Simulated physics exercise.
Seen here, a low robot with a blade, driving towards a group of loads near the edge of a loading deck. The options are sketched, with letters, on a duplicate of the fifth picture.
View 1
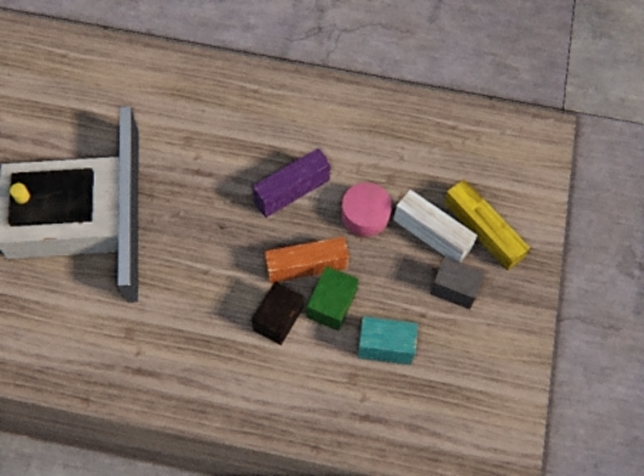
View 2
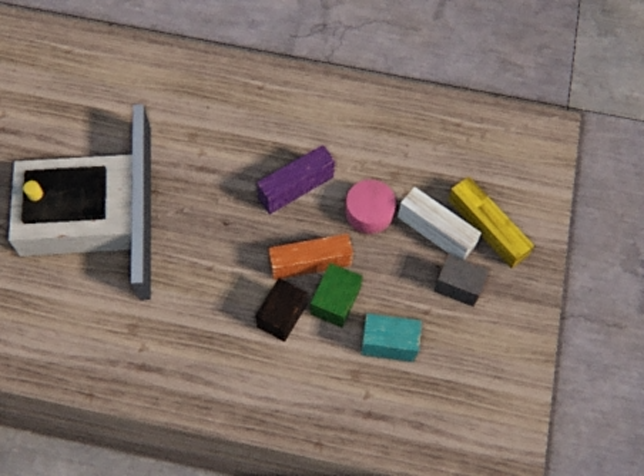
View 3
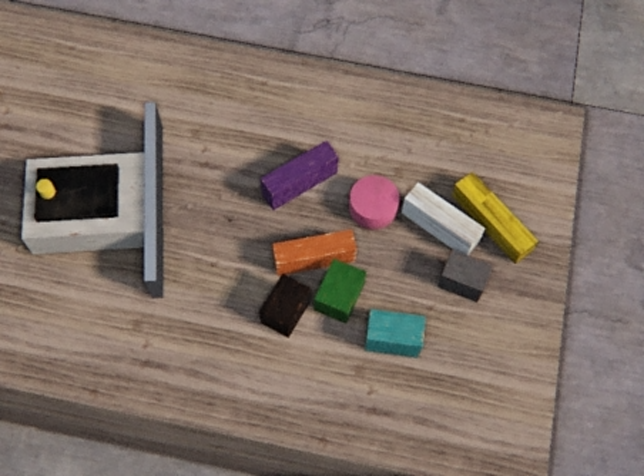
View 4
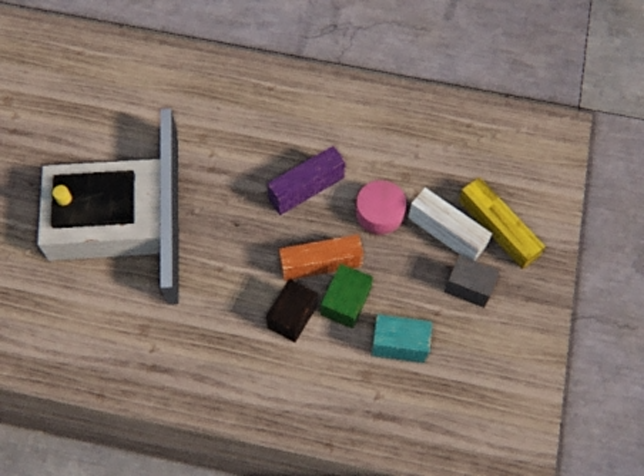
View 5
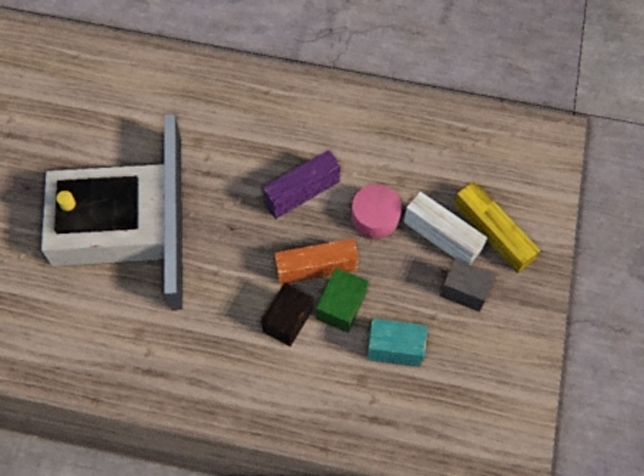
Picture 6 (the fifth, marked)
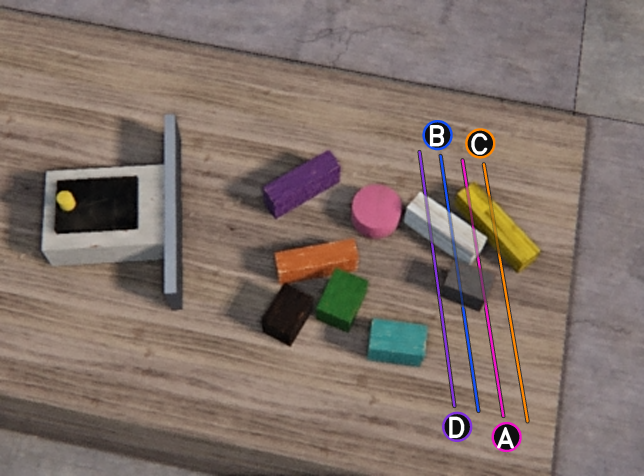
In this clip, a low, pale robot with a wide grey blade moves slowly rightward across a wooden deck, narrowing the gap to a cluster of colourful blocks and a pink canister, which stay in place, untouched, while the view shifts slightly.
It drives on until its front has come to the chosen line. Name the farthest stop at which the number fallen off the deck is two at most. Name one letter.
It should halt at C.
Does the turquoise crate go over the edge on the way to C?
Yes.
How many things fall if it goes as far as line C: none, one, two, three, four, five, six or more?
By then, two.
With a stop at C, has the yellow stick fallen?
Yes.
On the marked copy, A at (482, 280); B at (459, 275); C at (505, 285); D at (436, 271).
With C. Early on, robot (222, 227); black crate (317, 317); purple bar (326, 181).
Further on, robot (343, 251); yellow stick (515, 223); turquoise crate (485, 352).
At the end, robot (441, 271); turquoise crate over the edge; yellow stick over the edge; two fallen.
As for the rest, A is within the limit but short; B is within the limit but short; D is within the limit but short.
